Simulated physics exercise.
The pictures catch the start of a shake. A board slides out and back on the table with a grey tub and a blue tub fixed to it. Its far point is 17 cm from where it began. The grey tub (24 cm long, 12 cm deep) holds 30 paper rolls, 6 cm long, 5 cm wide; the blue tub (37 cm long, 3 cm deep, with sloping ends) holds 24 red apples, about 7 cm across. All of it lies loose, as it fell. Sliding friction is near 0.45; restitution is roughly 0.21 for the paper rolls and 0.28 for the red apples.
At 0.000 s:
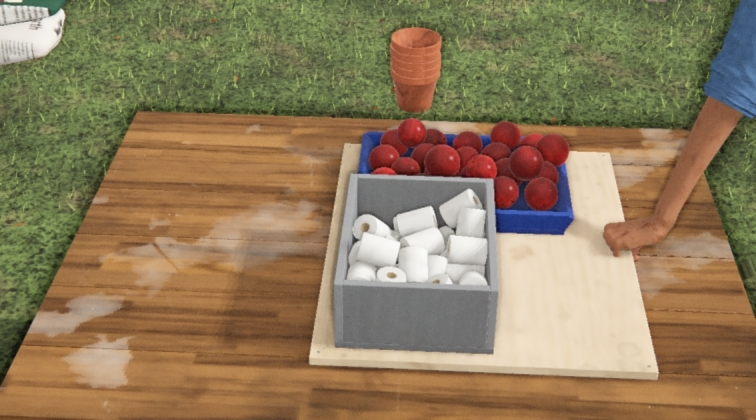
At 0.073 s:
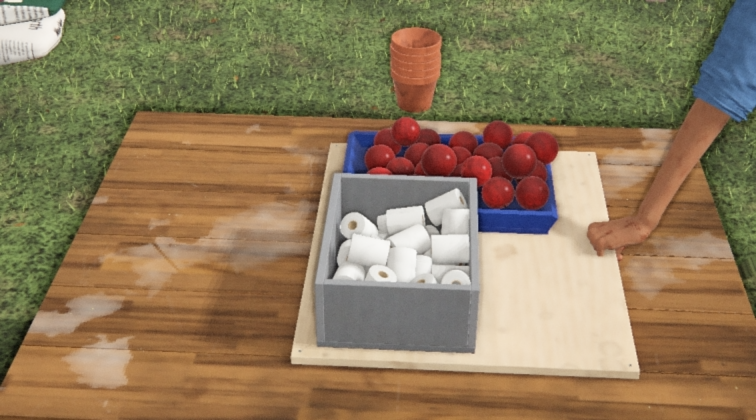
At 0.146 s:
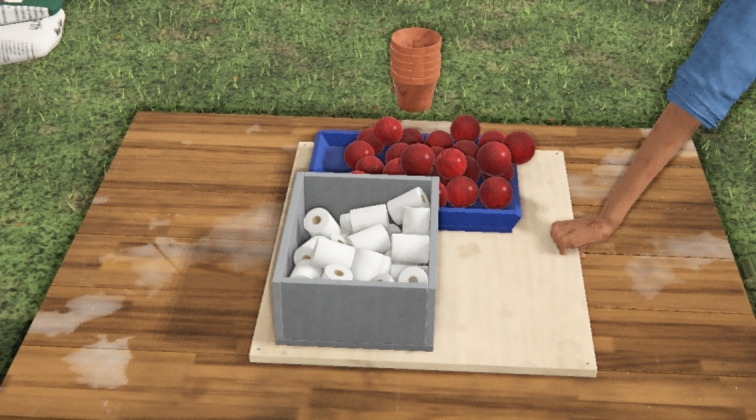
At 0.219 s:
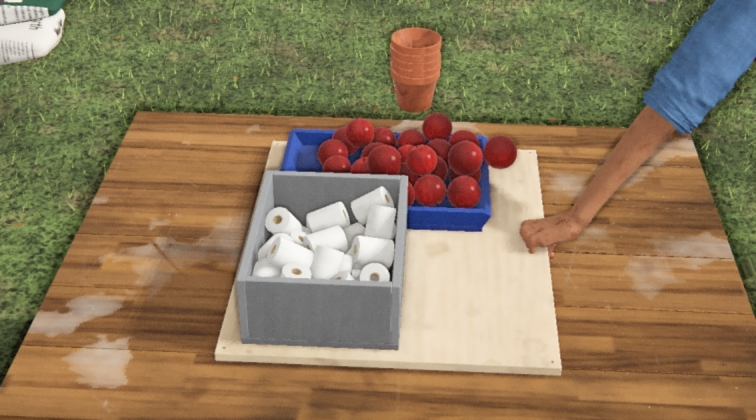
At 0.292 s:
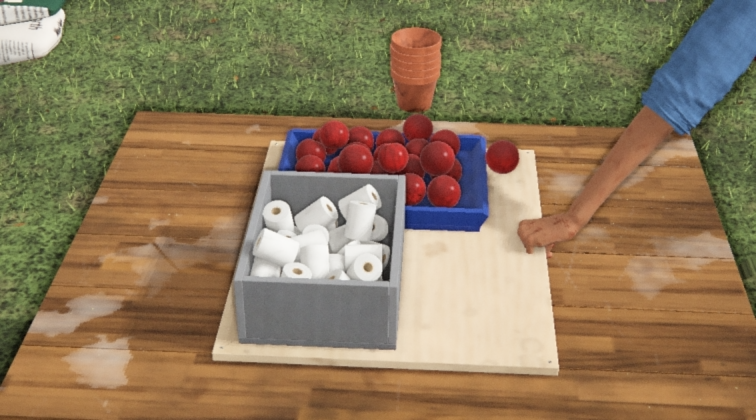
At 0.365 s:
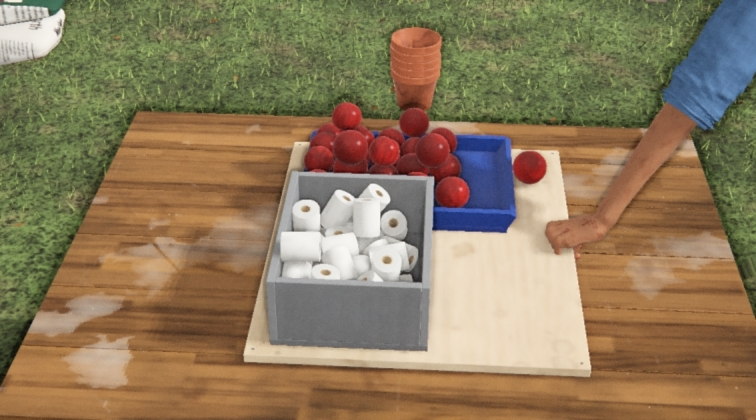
The clip opens on a pale board holding a grey tub of white paper rolls and a blue tub of red apples, a hand at its right edge. The hand and board slide left, and one apple leaves the blue tub; then they move partway back right as the remaining apples bunch leftward.
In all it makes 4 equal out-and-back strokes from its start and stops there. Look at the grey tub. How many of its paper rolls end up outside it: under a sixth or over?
The grey tub loses fewer than one in six of its paper rolls.
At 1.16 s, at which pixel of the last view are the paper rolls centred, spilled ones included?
Around (390, 271).
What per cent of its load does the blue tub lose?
Lost: Blue tub 30 per cent.
After 0.72 s, 0 of 30 out of the grey tub and 3 of 24 out of the blue tub.
After 1.16 s, 0 of 30 out of the grey tub and 4 of 24 out of the blue tub.
After 1.79 s, 0 of 30 out of the grey tub and 7 of 24 out of the blue tub.
When it is over (at 2.58 s), 0 of 30 out of the grey tub and 7 of 24 out of the blue tub. Asked share, 0 of 30, 0 per cent.
